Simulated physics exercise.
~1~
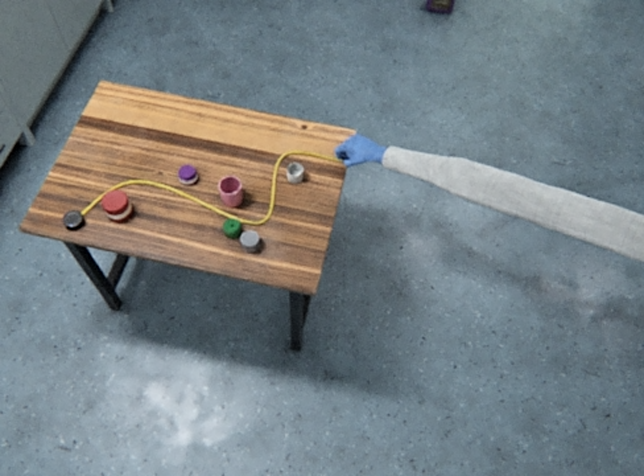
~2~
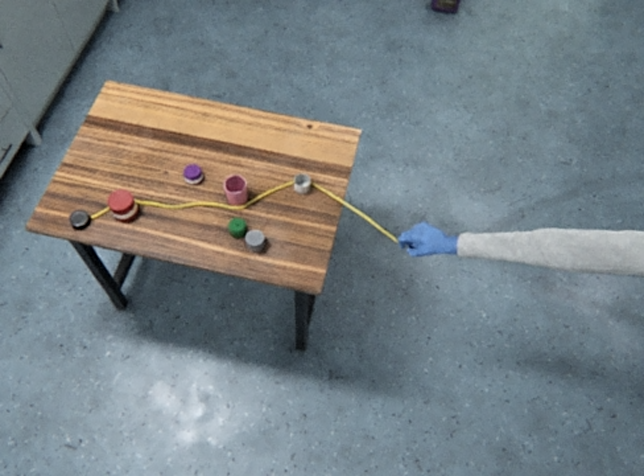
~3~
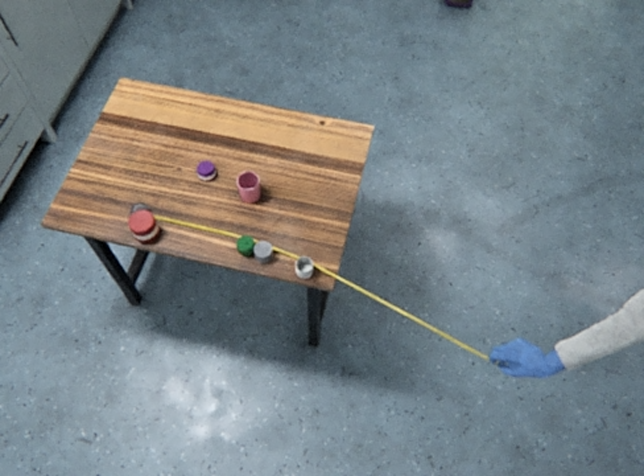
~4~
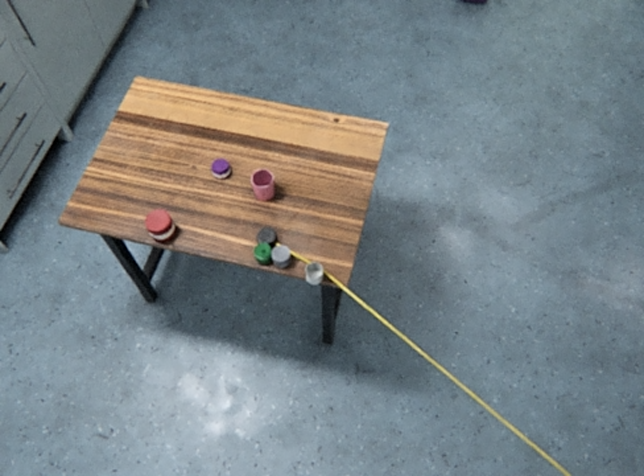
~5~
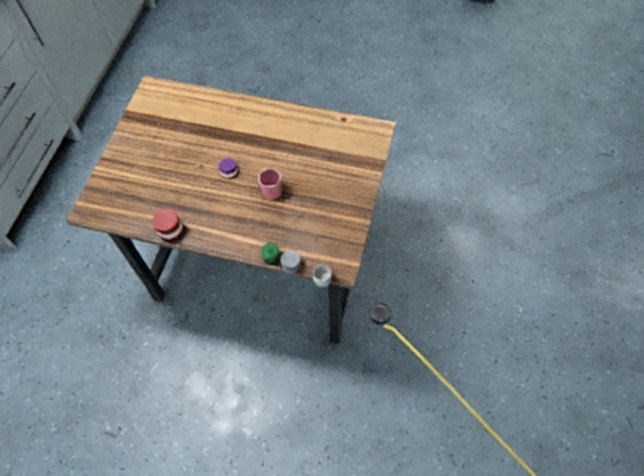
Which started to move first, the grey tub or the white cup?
The white cup started to move first, as the cord was pulled straight, and the grey tub only shifted after that.
